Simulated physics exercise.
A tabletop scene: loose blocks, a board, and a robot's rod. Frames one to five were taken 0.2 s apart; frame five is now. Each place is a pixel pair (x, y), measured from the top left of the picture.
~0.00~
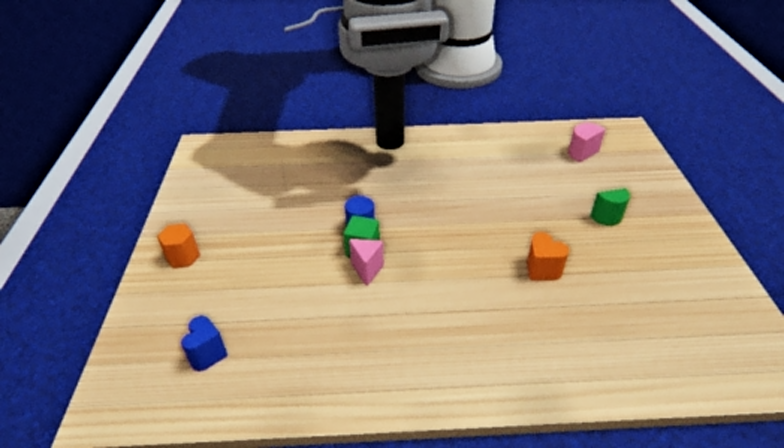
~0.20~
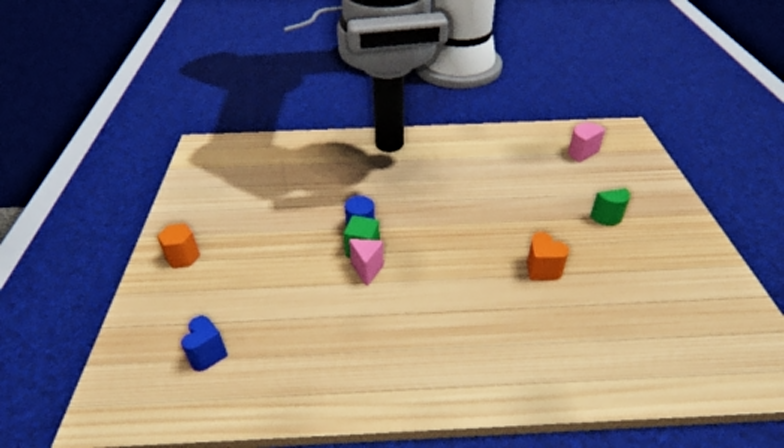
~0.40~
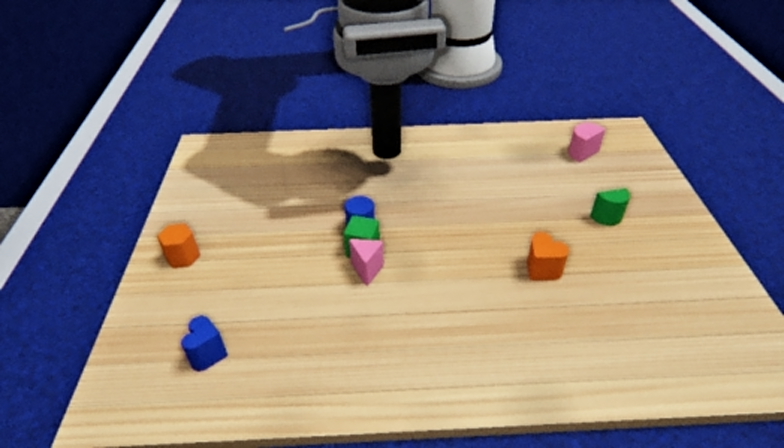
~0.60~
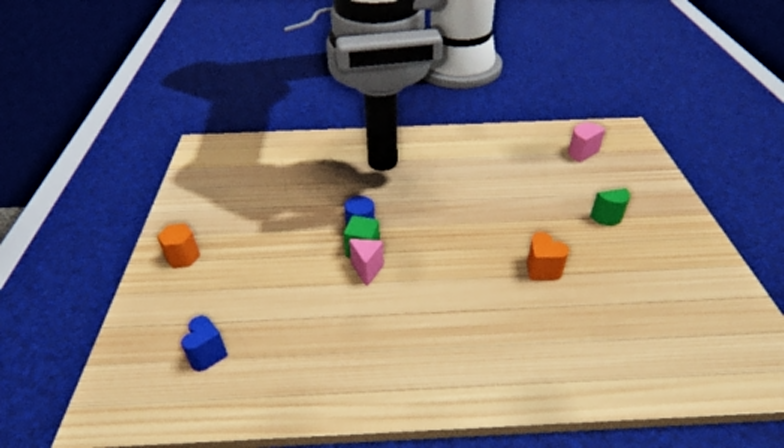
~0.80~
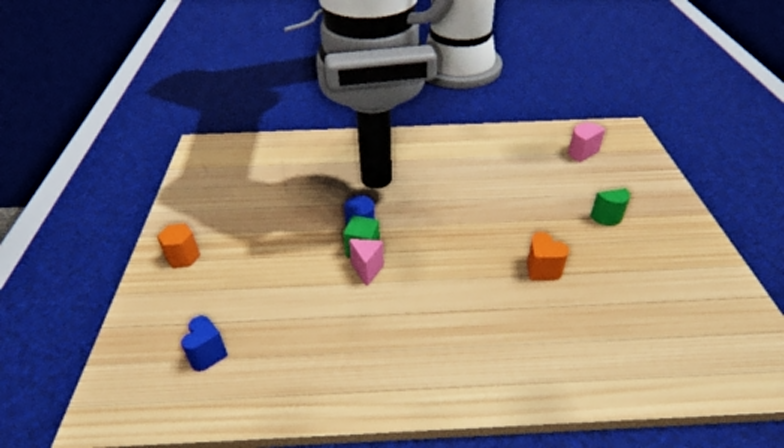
Robot arm with a black rod moving slowly forward and slightly left over a wooden board of scattered, motionless coloured blocks.
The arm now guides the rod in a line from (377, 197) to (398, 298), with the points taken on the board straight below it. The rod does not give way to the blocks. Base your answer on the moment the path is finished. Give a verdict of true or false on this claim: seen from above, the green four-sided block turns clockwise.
That claim is false.
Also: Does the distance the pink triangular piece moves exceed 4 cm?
I'd say no.
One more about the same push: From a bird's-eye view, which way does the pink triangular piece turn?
Twists clockwise.
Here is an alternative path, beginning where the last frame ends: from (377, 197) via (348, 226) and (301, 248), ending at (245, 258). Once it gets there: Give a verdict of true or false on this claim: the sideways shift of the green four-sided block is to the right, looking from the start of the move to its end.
The statement is false.
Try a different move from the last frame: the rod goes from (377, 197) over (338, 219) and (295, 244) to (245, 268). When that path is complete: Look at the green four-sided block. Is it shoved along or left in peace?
It shifts position.
On the path given first. One third of the way, rod (383, 210); blue cylinder (353, 212); green four-sided block (353, 232), turned 30° anticlockwise; pink triangular piece (366, 249), turned 20° anticlockwise.
Two thirds of the way, rod (390, 242); blue cylinder (352, 212); green four-sided block (353, 233), turned 30° anticlockwise; pink triangular piece (363, 253).
At the end, rod (398, 280); blue cylinder (352, 212); green four-sided block (353, 233), turned 30° anticlockwise; pink triangular piece (363, 264), turned 70° clockwise.
